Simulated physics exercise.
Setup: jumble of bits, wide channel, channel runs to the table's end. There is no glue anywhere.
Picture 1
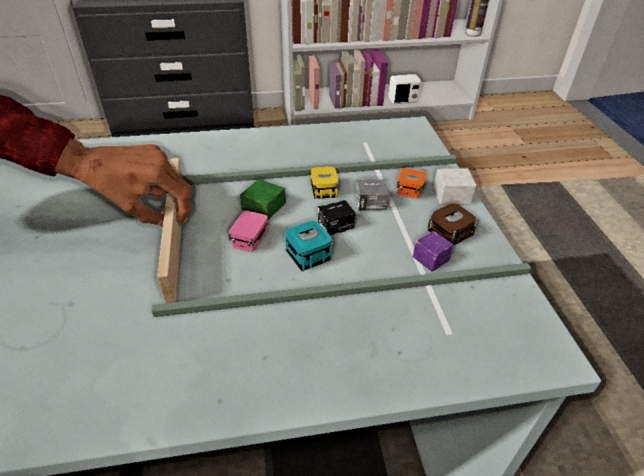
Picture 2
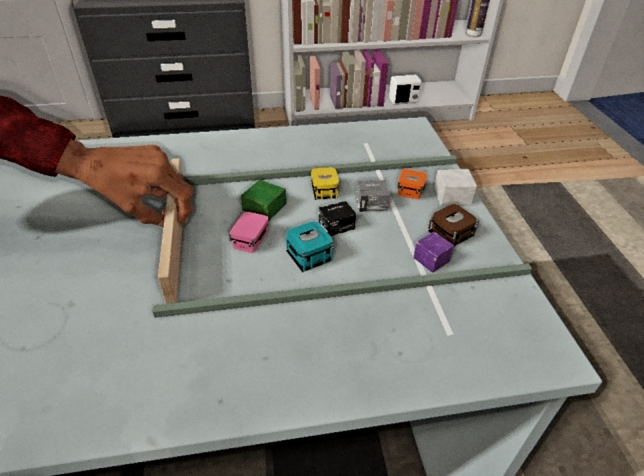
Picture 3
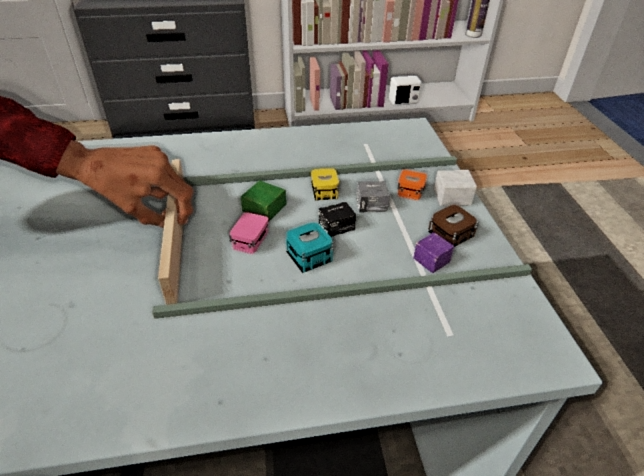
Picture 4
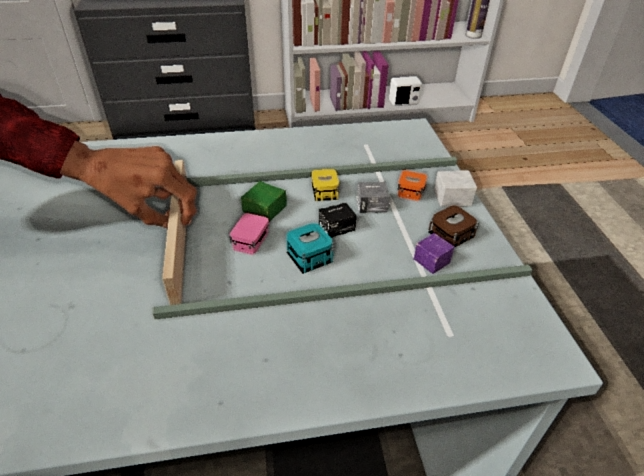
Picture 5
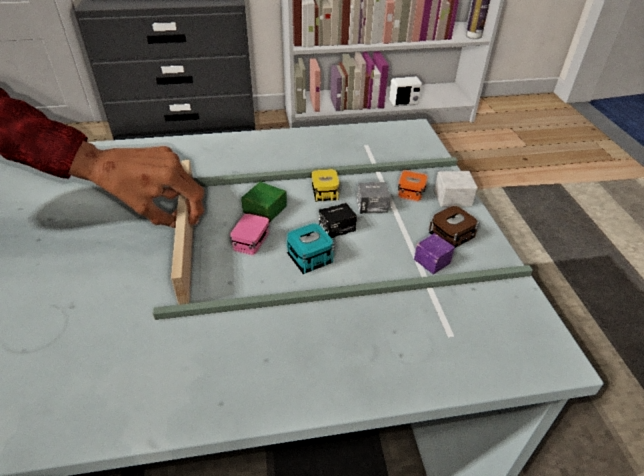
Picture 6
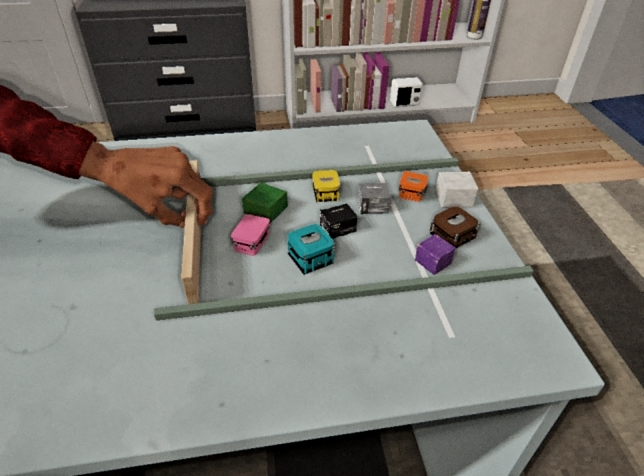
On a pale table in a room with a bookshelf, a hand held a wooden board upright behind scattered colourful little cases and blocks, then slid it slightly right while they stayed put.
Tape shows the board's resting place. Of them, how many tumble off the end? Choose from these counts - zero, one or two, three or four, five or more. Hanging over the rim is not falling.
Count: Zero.
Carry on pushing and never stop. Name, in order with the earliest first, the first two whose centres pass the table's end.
The white block goes first, followed by the brown case.
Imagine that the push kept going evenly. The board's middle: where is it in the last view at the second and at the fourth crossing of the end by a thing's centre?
Its centre point is roughly (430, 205) and later (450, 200).
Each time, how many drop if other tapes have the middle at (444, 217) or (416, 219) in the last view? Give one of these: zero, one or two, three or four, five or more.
First spot, either one or two; second spot, not one.
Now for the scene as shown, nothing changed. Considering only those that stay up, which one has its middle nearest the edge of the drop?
Ending up nearest is the white block.
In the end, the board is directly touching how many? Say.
In total, 4.
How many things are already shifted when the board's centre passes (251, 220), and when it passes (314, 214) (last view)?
2 and 5.
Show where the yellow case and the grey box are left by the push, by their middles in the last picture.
The yellow case ends at (395, 172) and the grey box at (438, 199).
A little later, none off yet; white block at rest near (456, 189); brown case at rest near (454, 228); orange case at rest near (413, 187).
Next, none off yet; white block at rest near (456, 189); brown case moving near (459, 228); orange case at rest near (414, 187).
When it is over, the number that fall off is zero.
